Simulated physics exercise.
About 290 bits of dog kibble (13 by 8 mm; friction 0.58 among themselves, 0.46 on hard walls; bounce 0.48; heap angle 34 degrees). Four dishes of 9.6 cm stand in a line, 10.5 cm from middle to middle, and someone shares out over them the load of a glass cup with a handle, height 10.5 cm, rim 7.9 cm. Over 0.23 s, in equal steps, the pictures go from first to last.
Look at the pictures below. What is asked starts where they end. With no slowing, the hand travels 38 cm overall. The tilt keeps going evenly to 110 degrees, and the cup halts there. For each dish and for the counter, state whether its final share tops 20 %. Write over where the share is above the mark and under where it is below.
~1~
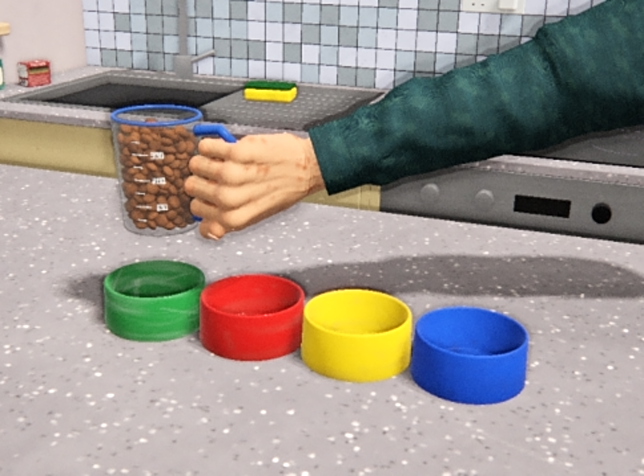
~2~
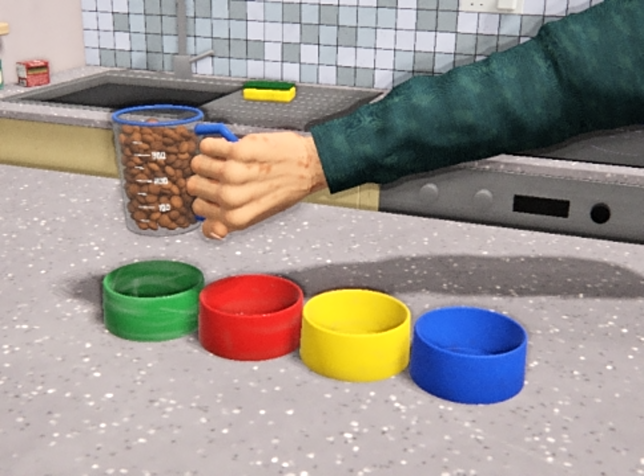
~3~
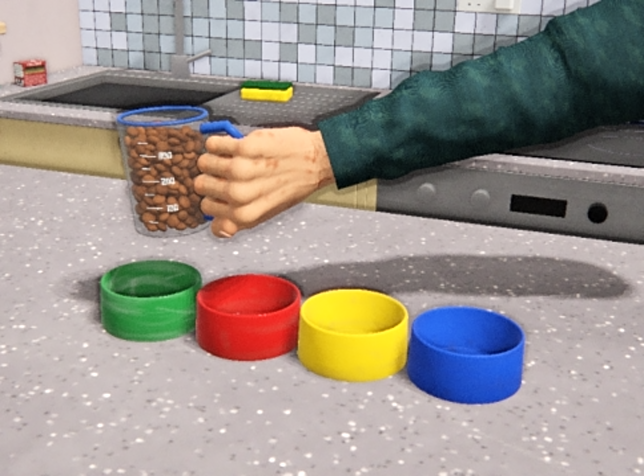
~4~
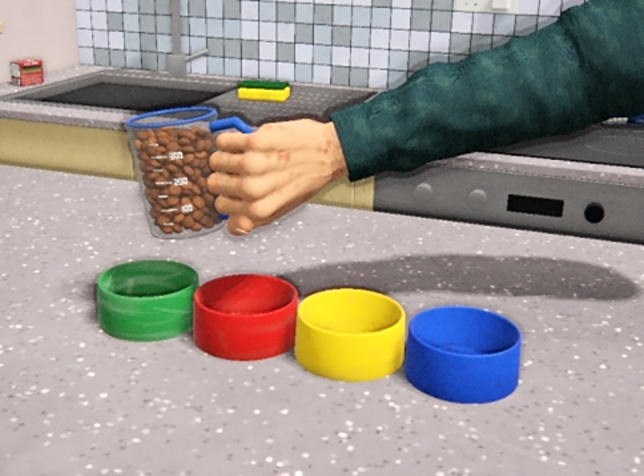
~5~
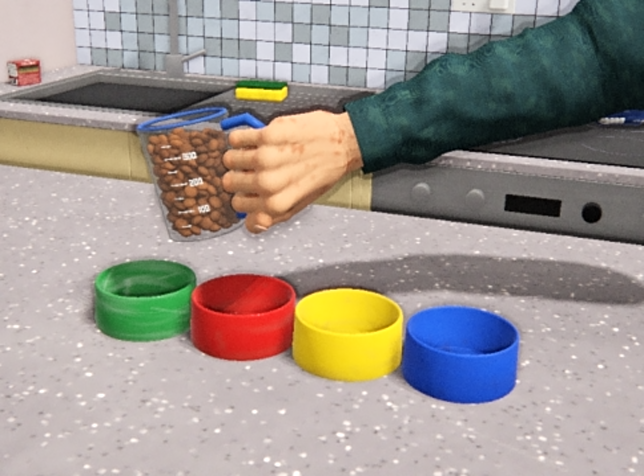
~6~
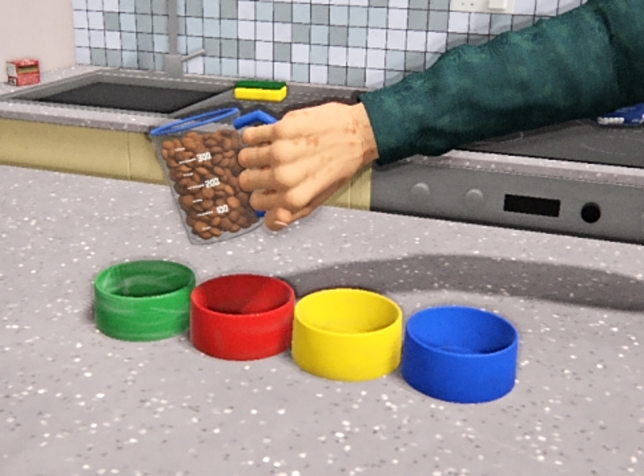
Red dish: Under; blue dish: Over; green dish: Under; yellow dish: Under; counter: Under.
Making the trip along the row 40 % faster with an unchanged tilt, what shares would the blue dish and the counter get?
Then: Blue 90; counter 10.
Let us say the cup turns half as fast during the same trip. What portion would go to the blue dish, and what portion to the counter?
Shares - blue: 90, counter: 10.
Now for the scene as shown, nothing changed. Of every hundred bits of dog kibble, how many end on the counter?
I'd reckon around 5 per cent.
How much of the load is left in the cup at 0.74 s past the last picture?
Close to 100 in a hundred.
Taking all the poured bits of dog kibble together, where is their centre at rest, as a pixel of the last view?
Roughly pixel (469, 347).
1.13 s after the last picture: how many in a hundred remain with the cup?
About 70 per cent.
Then, 0.44 s after the last picture, tilt 61 degrees; cup holds 100 %.
Then, 0.74 s after the last picture, tilt 92 degrees; cup holds 100 %.
Then, 1.13 s after the last picture, tilt 110 degrees; cup holds 70 %, blue 25 %.
In the end, red 0 %, blue 90 %, green 0 %, yellow 0 %, counter 5 %, cup 5 %.
